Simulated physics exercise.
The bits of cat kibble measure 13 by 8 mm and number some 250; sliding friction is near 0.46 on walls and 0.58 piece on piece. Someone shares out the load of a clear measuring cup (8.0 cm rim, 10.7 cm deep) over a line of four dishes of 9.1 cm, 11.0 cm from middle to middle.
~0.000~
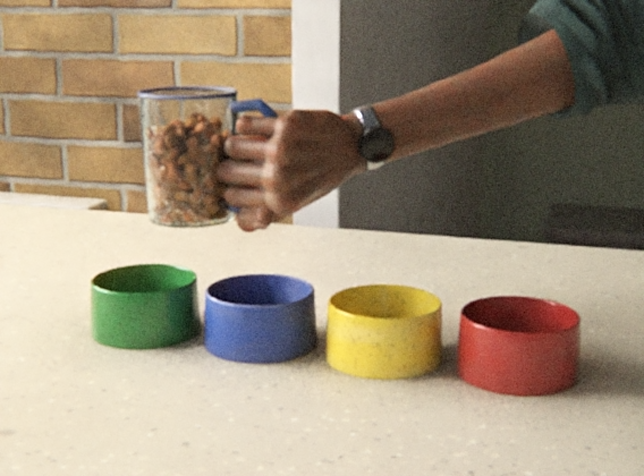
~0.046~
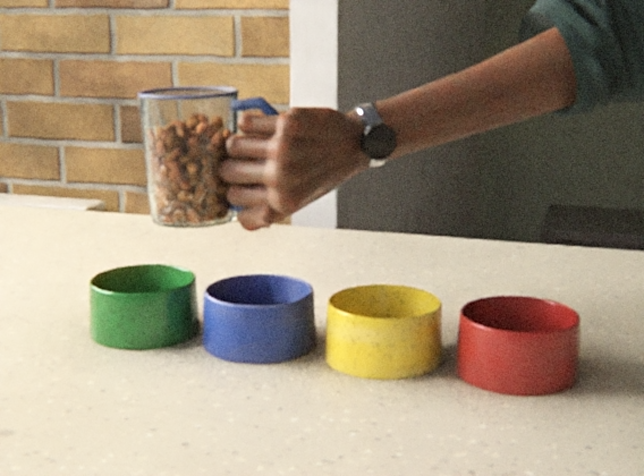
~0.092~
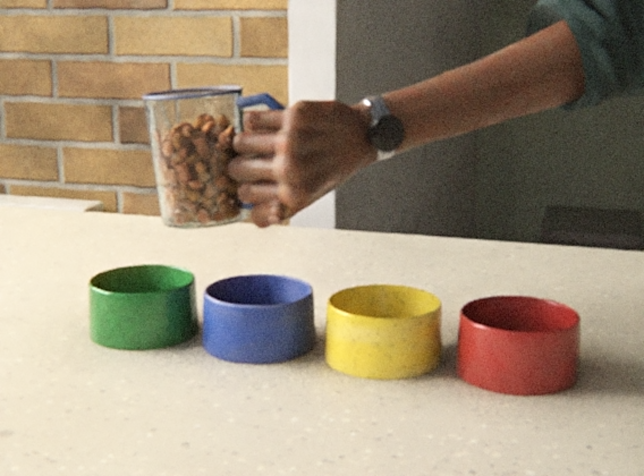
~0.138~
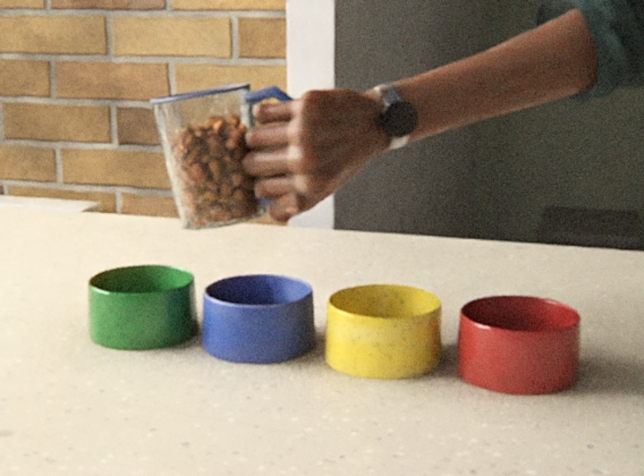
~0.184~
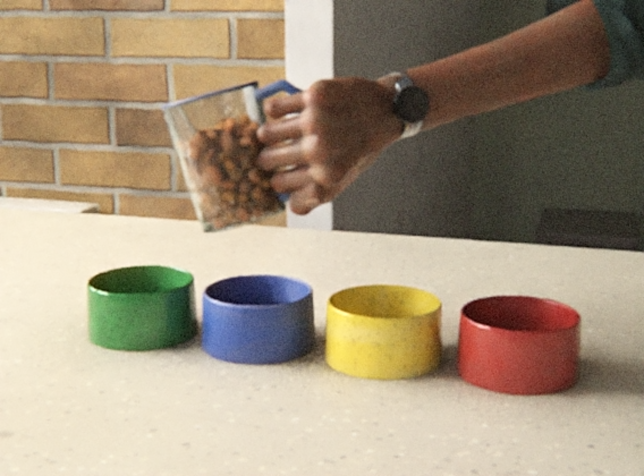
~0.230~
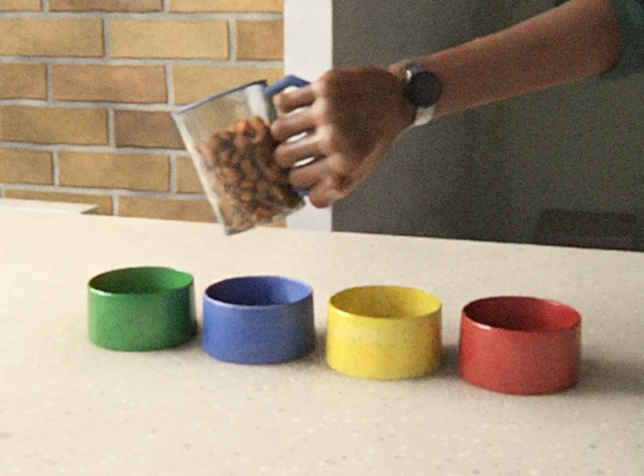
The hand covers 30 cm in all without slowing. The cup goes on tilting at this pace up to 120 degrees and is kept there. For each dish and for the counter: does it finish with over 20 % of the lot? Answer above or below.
Red above, blue below, green below, yellow below, counter above.
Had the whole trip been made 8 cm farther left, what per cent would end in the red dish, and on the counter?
In that case red 0; counter 10.
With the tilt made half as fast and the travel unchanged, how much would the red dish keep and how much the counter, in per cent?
Red 30; counter 60.
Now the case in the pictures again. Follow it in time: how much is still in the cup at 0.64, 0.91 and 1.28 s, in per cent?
In turn: 100, 95, 50.
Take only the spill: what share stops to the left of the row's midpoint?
Roughly 0 per cent.
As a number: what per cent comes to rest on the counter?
Roughly 50 per cent.
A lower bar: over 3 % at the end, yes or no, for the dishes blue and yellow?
Blue no; yellow yes.
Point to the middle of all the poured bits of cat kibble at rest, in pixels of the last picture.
Near (457, 354).
Then, at 0.64 s, tilt 73 degrees; cup holds 100 %.
After 0.91 s, tilt 106 degrees; cup holds 95 %.
After 1.28 s, tilt 120 degrees; cup holds 50 %, red 25 %, yellow 5 %.
At rest (2.3 s), red 35 %, blue 0 %, green 0 %, yellow 15 %, counter 50 %.
